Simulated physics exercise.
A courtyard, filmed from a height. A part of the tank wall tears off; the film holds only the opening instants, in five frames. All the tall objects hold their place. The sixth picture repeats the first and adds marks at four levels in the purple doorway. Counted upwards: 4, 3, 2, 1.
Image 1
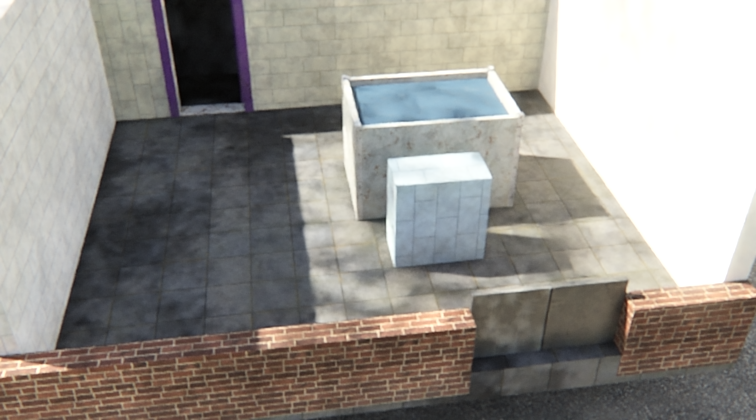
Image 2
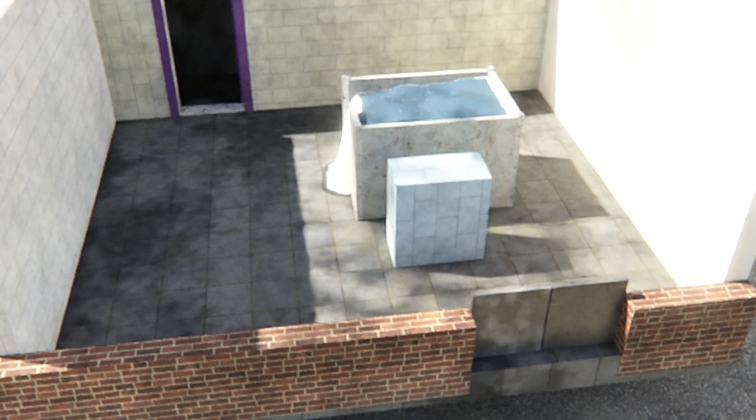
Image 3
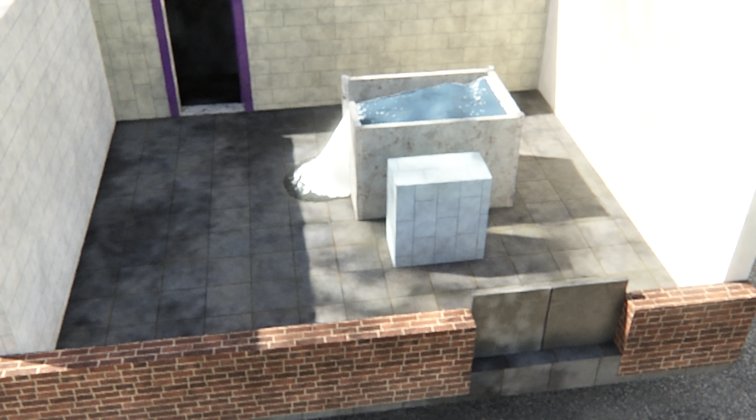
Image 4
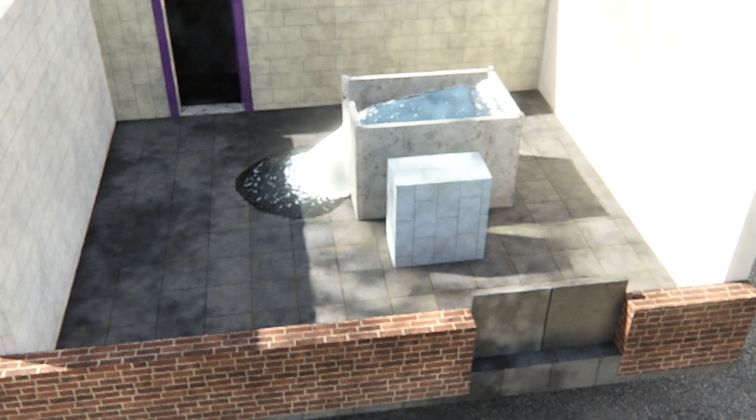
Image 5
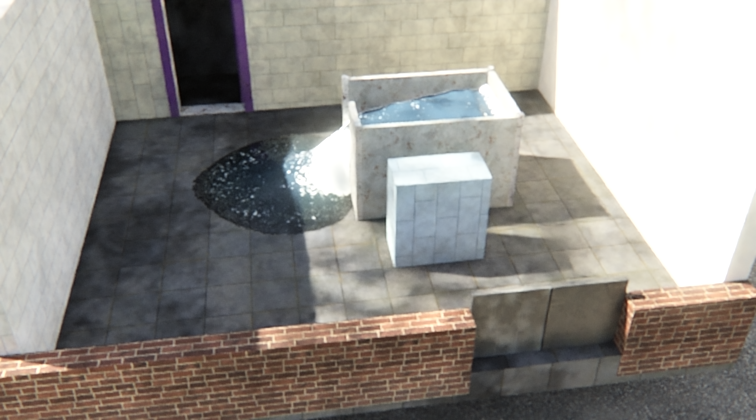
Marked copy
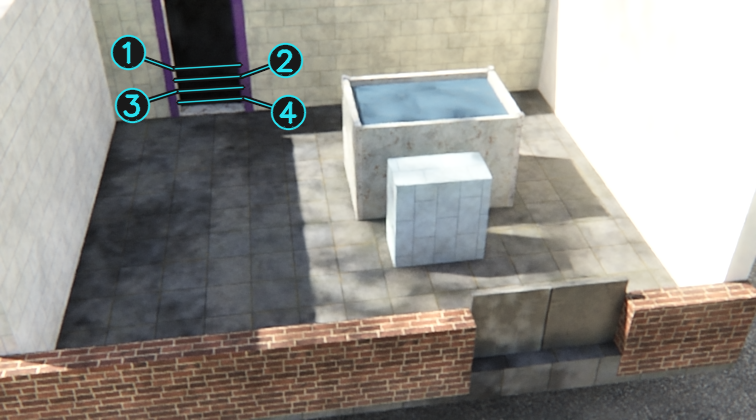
In a walled yard with a purple-framed doorway, water in a pale stone tank sloshed and poured out over its left side, splashing onto the paving and spreading leftward in a dark, glittering pool.
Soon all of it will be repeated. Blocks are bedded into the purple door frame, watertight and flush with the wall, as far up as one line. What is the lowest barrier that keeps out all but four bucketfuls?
It is 4.
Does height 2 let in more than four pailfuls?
No, not at all.
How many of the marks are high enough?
All of them.
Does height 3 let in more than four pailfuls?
No, that is safe.
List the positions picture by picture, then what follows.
In the first picture, water in the tank at rest, its middle at (429, 103); foot of the purple doorway at (213, 114); shut gate at (548, 295).
In the second picture, 1 % of the ground under water, visible out to (337, 191).
In the third picture, 2 % of the ground under water, visible out to (291, 184).
In the fourth picture, 5 % of the ground under water, visible out to (245, 177).
In the fifth picture, 10 % of the ground under water, visible out to (206, 175).
In cyan, 1 at (206, 66); 2 at (208, 78); 3 at (209, 89); 4 at (211, 100); from the bottom up 4, 3, 2, 1.
With 1, nothing gets over.
With 2, nothing gets over.
With 3, nothing gets over.
With 4, a splash gets over, under a bucket.
